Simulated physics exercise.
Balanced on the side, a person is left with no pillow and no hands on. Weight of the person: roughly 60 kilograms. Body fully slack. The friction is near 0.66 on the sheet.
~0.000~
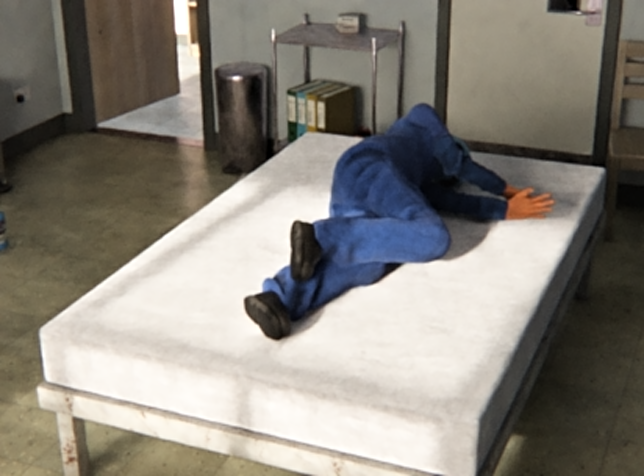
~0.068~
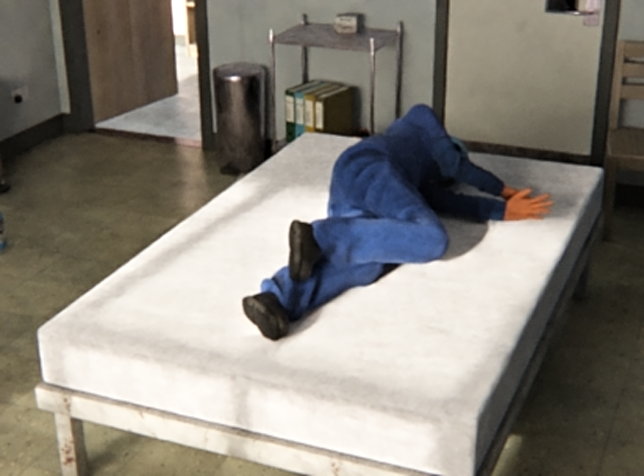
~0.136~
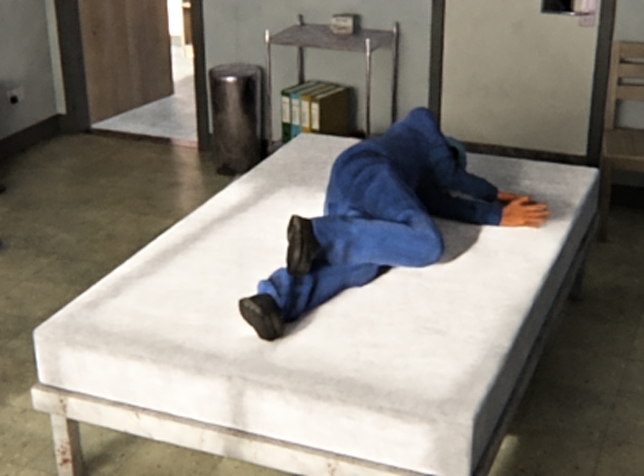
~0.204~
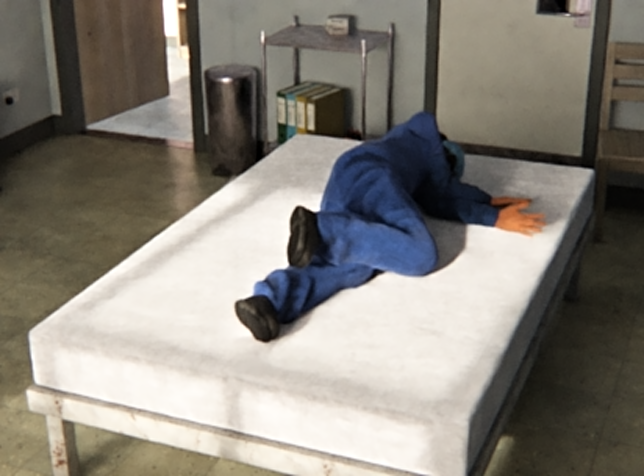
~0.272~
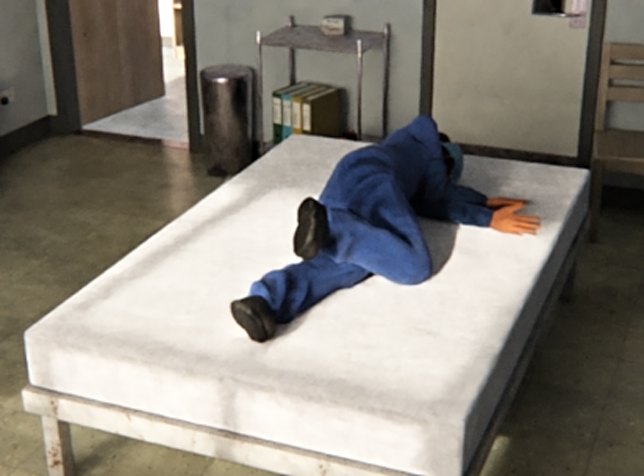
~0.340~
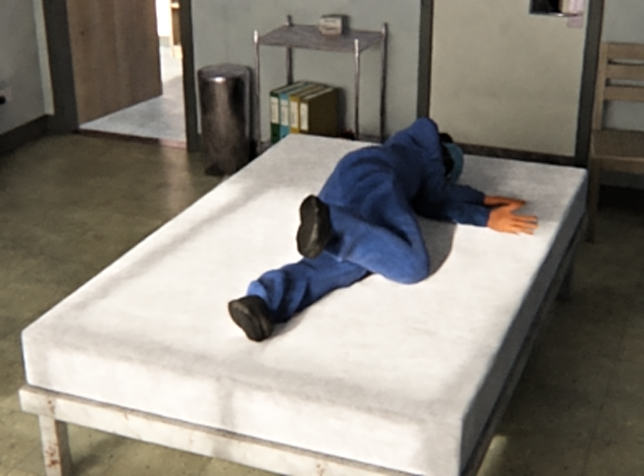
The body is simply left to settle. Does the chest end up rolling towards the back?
No, it goes the other way, face-wards.
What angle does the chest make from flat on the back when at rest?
Turn from flat on the back: About 130°.
After 0.54 s the chest is turned 115° from lying flat on the back, near (414, 161) in the last picture's view.
After 0.94 s the chest is turned 120° from lying flat on the back, near (417, 163) in the last picture's view.
After 1.54 s the chest is turned 125° from lying flat on the back, near (423, 165) in the last picture's view.
When all is still (4.0 s), chest rolls forwards.
